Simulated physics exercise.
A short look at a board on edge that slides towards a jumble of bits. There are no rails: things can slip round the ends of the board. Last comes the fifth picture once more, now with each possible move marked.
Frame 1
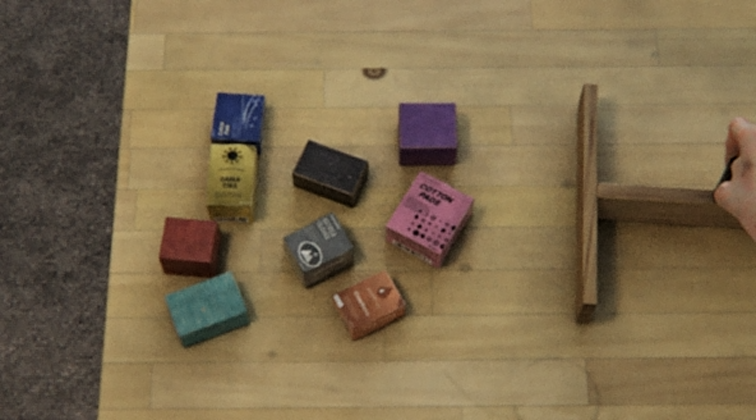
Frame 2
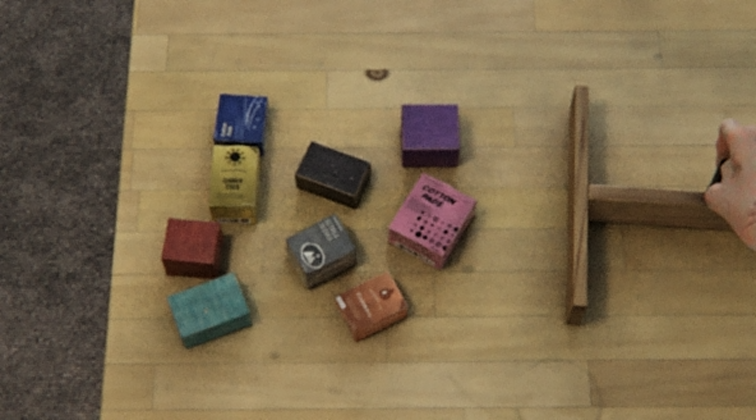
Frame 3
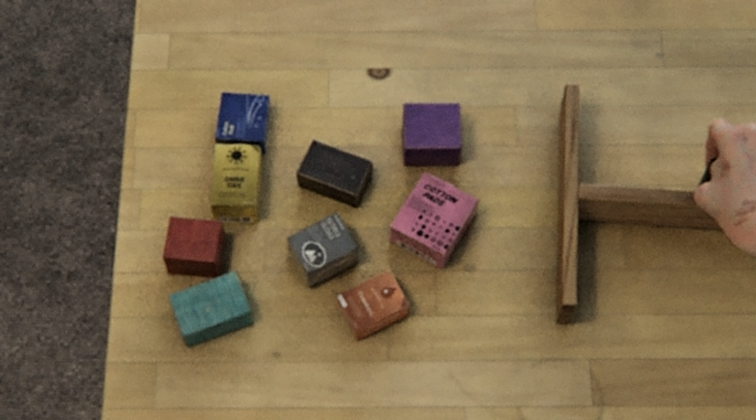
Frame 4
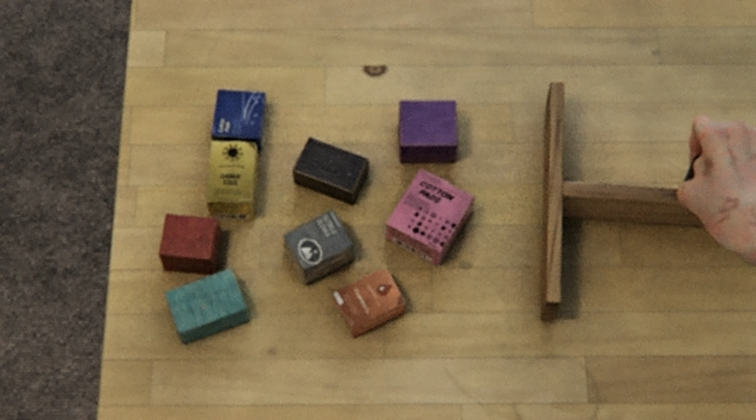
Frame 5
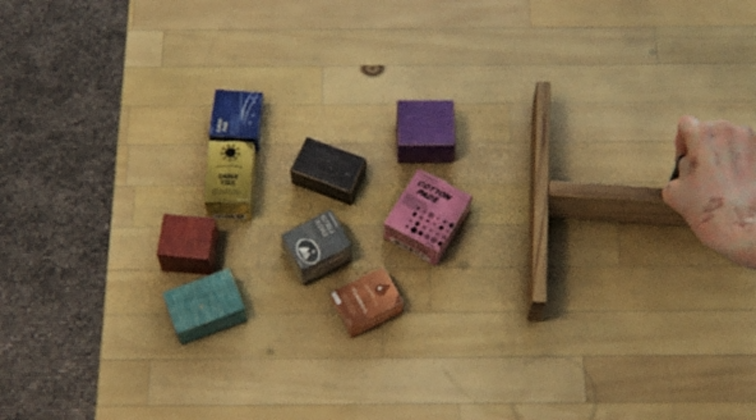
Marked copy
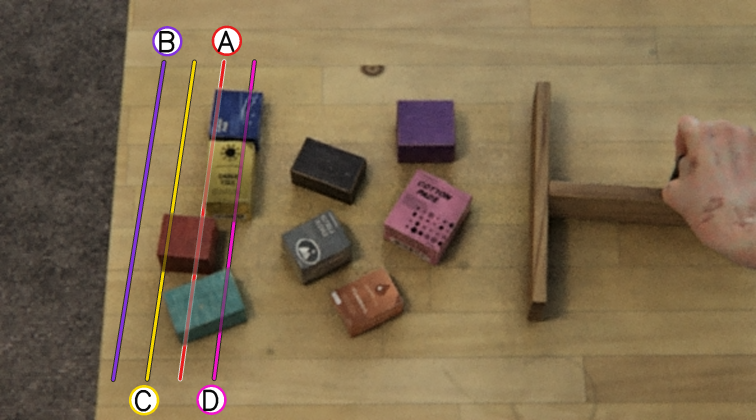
Wooden board on edge, pushed slowly left by a hand across a wooden tabletop, nearing a scatter of colourful boxes and blocks.
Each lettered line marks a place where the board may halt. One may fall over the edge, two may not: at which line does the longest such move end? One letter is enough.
Stop at D.
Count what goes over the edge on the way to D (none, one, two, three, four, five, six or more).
By then, one.
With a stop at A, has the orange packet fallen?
No.
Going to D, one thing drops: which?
It is the red block.
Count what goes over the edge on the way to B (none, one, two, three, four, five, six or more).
By then, six or more.
On the marked copy, A at (203, 211); B at (140, 212); C at (172, 212); D at (235, 211).
Taking D. A third of the way, board (431, 188); purple block (399, 131); pink box (389, 227).
Two thirds of the way, board (321, 189); red block (161, 245); yellow box (202, 182).
When it is over, board (238, 189); red block over the edge; yellow box (121, 183); one fallen.
As for the rest, A drops four; B drops eight; C drops six.
